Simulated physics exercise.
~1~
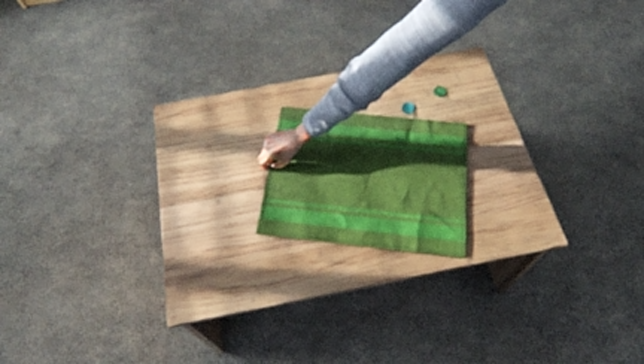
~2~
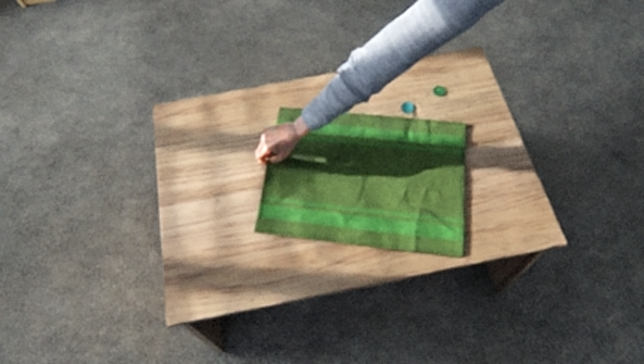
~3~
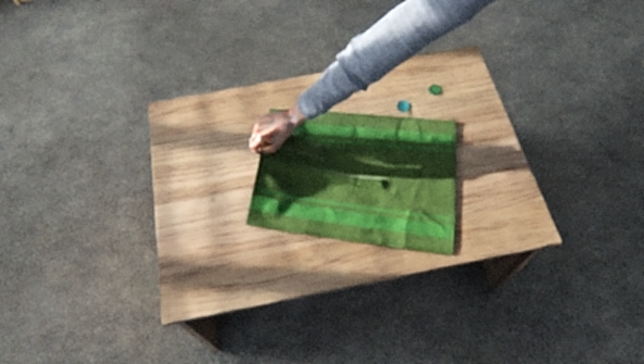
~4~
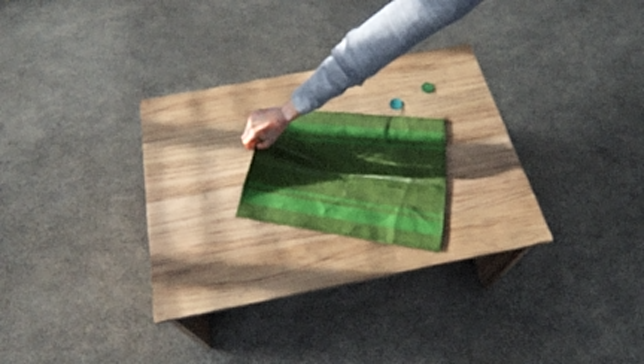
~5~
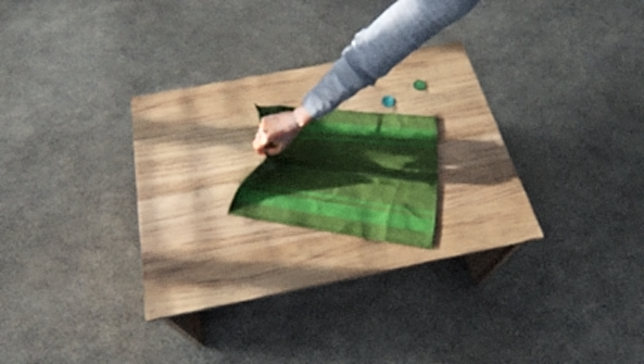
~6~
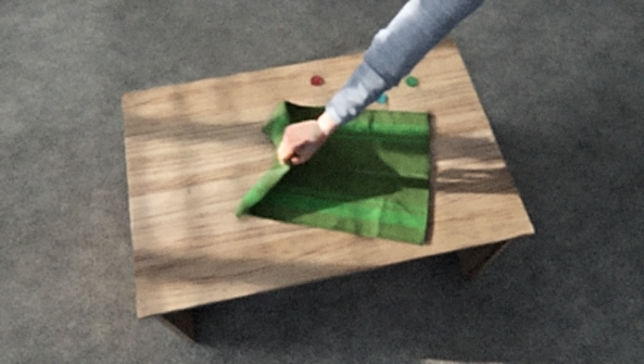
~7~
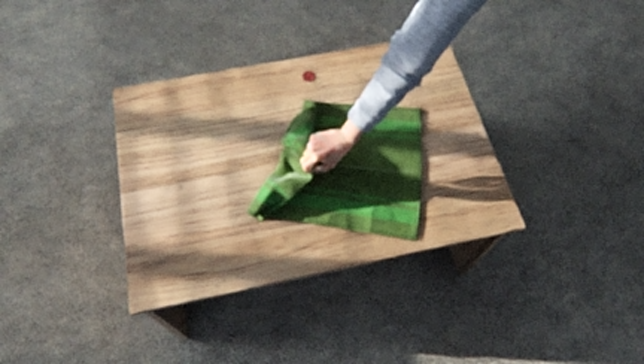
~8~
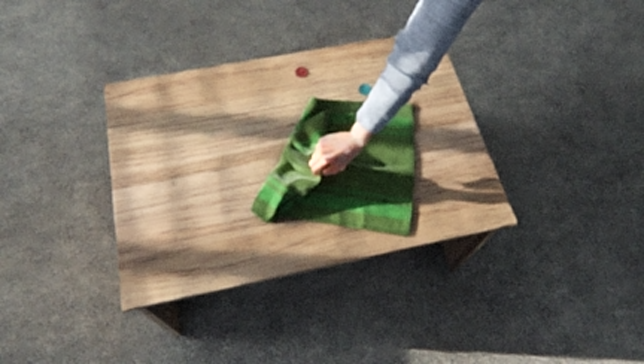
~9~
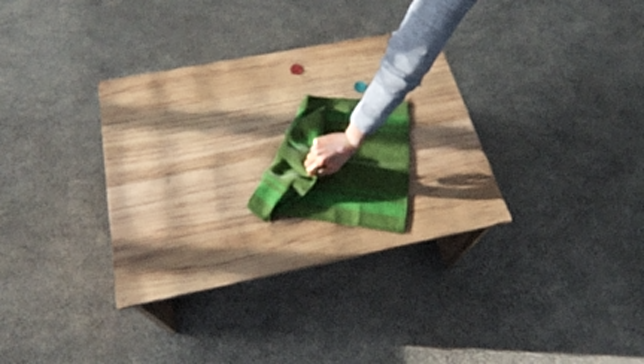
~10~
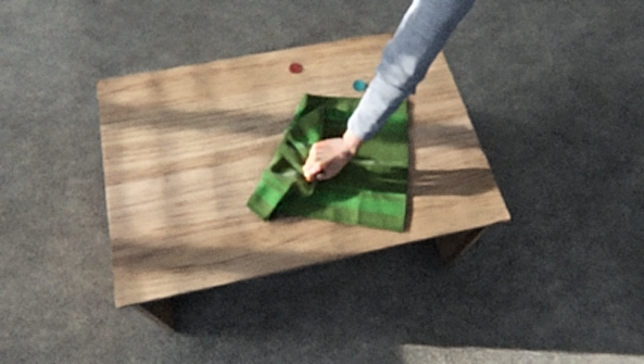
Hand folding the left edge of a green cloth rightward on a wooden table, ending still on the bunched fold, discs uncovered.
